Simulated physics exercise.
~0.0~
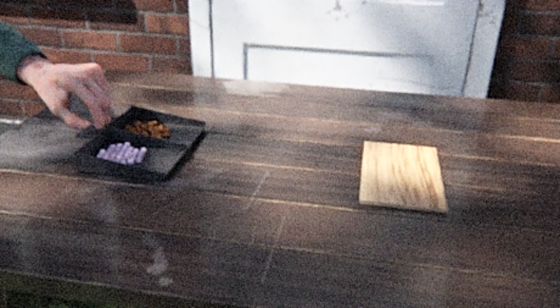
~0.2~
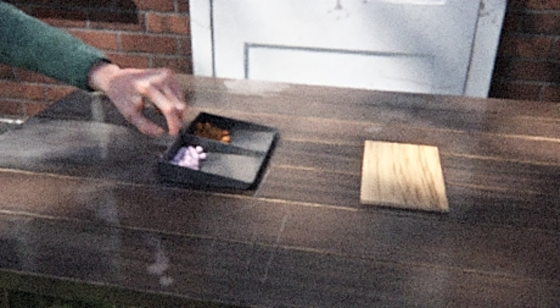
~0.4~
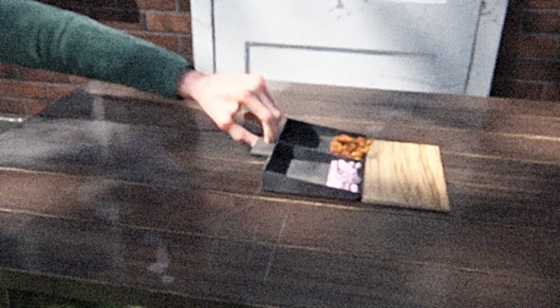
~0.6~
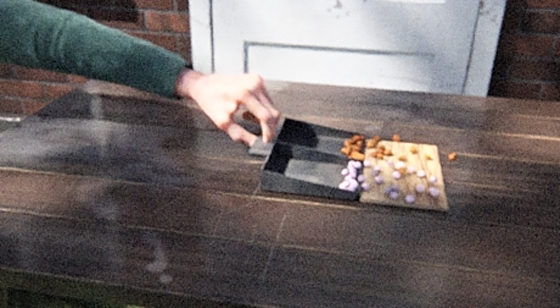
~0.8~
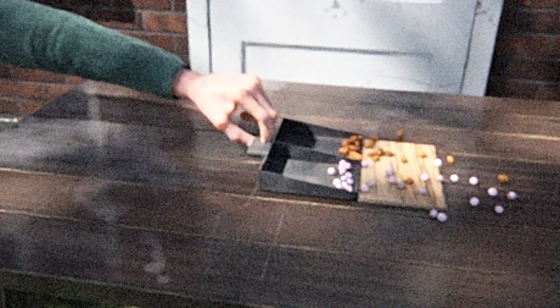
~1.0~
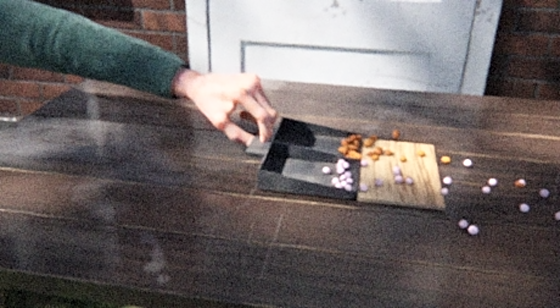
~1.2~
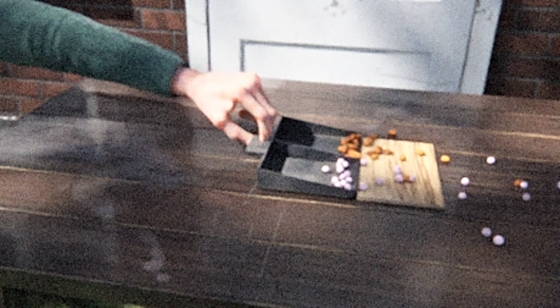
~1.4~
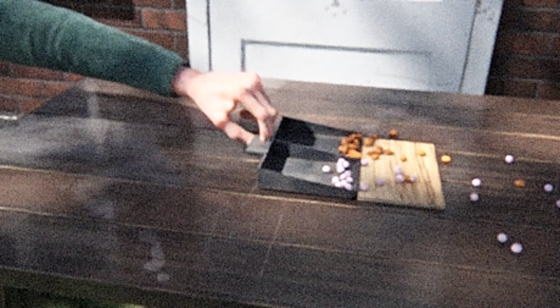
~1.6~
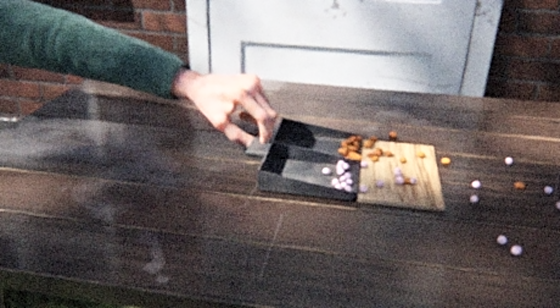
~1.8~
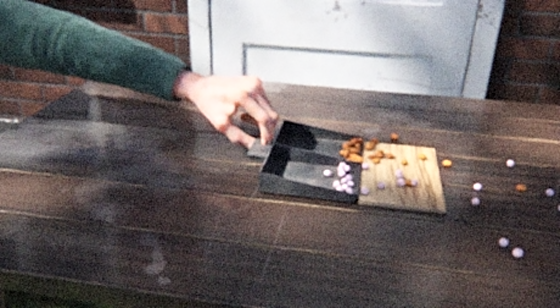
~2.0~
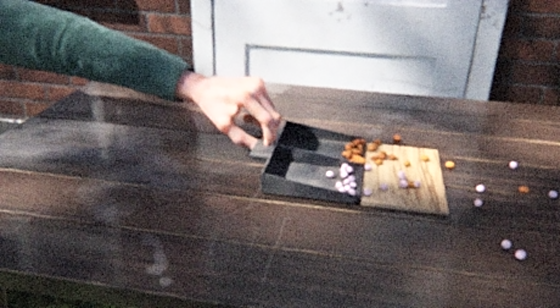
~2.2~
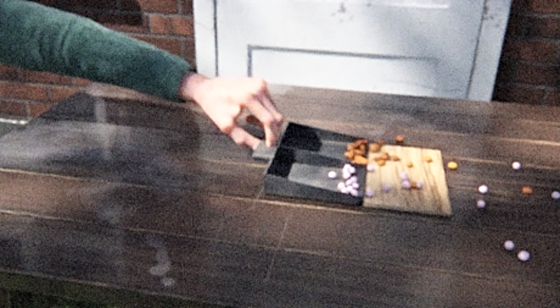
The clip shows a hand sliding a dark two-part tray of small orange and pale purple pieces rightward across a wooden table until it stops against a flat board, and many pieces of both colours spill over the front rim, ending scattered on the board and table beyond.
